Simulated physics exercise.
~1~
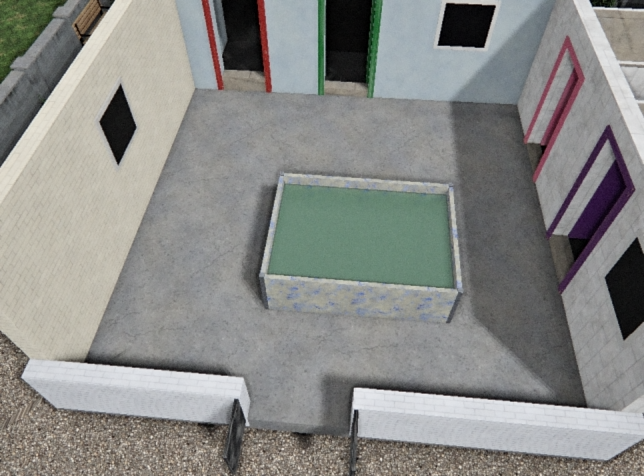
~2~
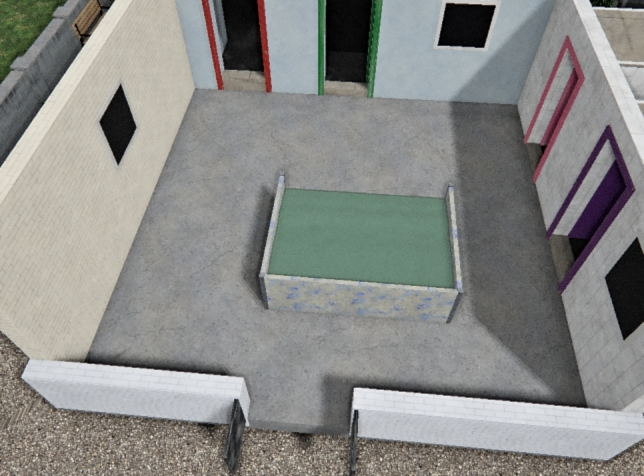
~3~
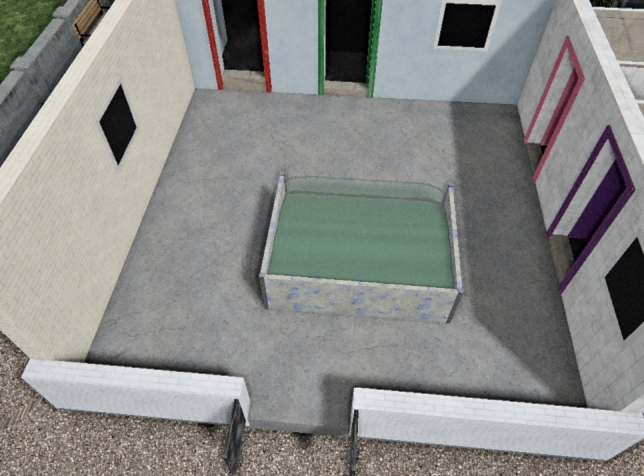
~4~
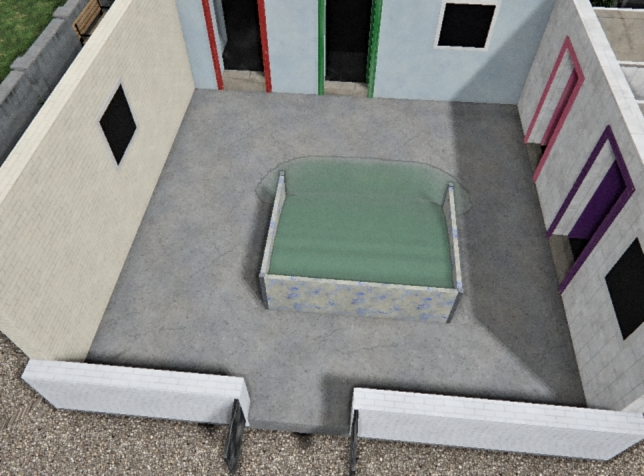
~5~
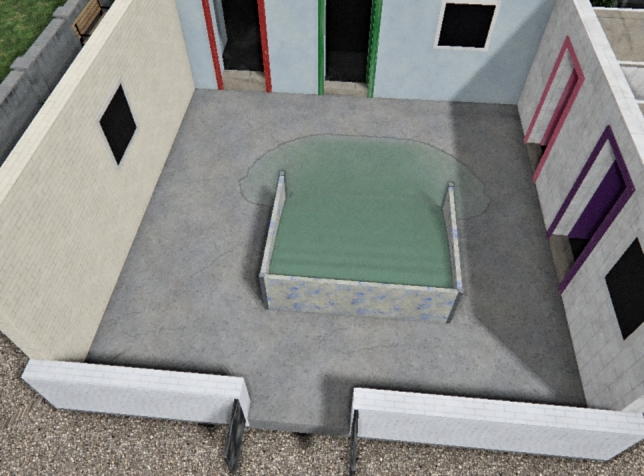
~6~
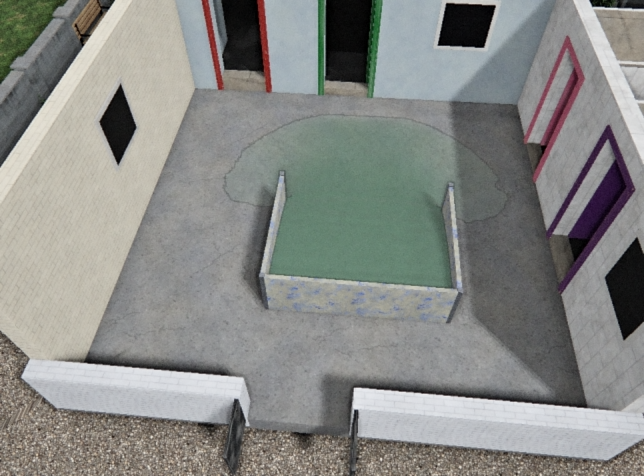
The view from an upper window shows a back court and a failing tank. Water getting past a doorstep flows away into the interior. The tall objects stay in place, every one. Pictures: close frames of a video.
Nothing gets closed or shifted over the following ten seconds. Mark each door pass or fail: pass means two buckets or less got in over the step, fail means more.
Green door - fail, red door - pass, pink door - fail, purple door - pass.
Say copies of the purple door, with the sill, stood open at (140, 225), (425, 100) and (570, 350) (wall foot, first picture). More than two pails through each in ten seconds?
Taking the new doors in the order given: The first comes up short, the second tops it, the third comes up short.
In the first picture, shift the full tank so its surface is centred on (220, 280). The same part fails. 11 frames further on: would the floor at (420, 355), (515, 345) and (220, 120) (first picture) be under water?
In the order asked: Not reached, not reached, reached by the flood.
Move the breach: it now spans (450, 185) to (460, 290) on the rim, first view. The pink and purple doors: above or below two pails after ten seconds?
Against the threshold, pink beats it and purple beats it.
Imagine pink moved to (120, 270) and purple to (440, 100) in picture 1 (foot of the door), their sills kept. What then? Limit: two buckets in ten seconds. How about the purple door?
Result - purple door exceeds the limit.
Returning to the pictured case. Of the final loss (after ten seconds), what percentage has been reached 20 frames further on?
It comes to around 60 per cent.
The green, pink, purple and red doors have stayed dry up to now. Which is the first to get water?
It's the green one.
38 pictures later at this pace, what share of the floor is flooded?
About 90 %.
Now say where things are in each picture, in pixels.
In the first picture, still water in the tank at (363, 231).
In the second picture, water pours out on the tank's far side and has run to a hidden place.
In the third picture, the front is at a hidden place, out from the gap on the tank's far side.
In the fourth picture, water pours out on the tank's far side and has run to (463, 194).
In the fifth picture, the front is at (261, 162), out from the gap on the tank's far side.
In the sixth picture, the front is at (308, 120), out from the gap on the tank's far side.
A moment on, water covers 45 % of the floor; the green door over two buckets in, the red door wet at the sill, nothing in, the pink door wet at the sill, nothing in, the purple door not reached.
Next, water covers 45 % of the floor; the green door far over two buckets in, the red door wet at the sill, nothing in, the pink door under two buckets in, the purple door not reached.
Then, water covers 50 % of the floor; the green door far over two buckets in, the red door wet at the sill, nothing in, the pink door over two buckets in, the purple door not reached.
Later, water covers 90 % of the floor; the green door far over two buckets in, the red door wet at the sill, nothing in, the pink door over two buckets in, the purple door wet at the sill, nothing in.
In the end, water covers 95 % of the floor; the green door far over two buckets in, the red door wet at the sill, nothing in, the pink door far over two buckets in, the purple door wet at the sill, nothing in.
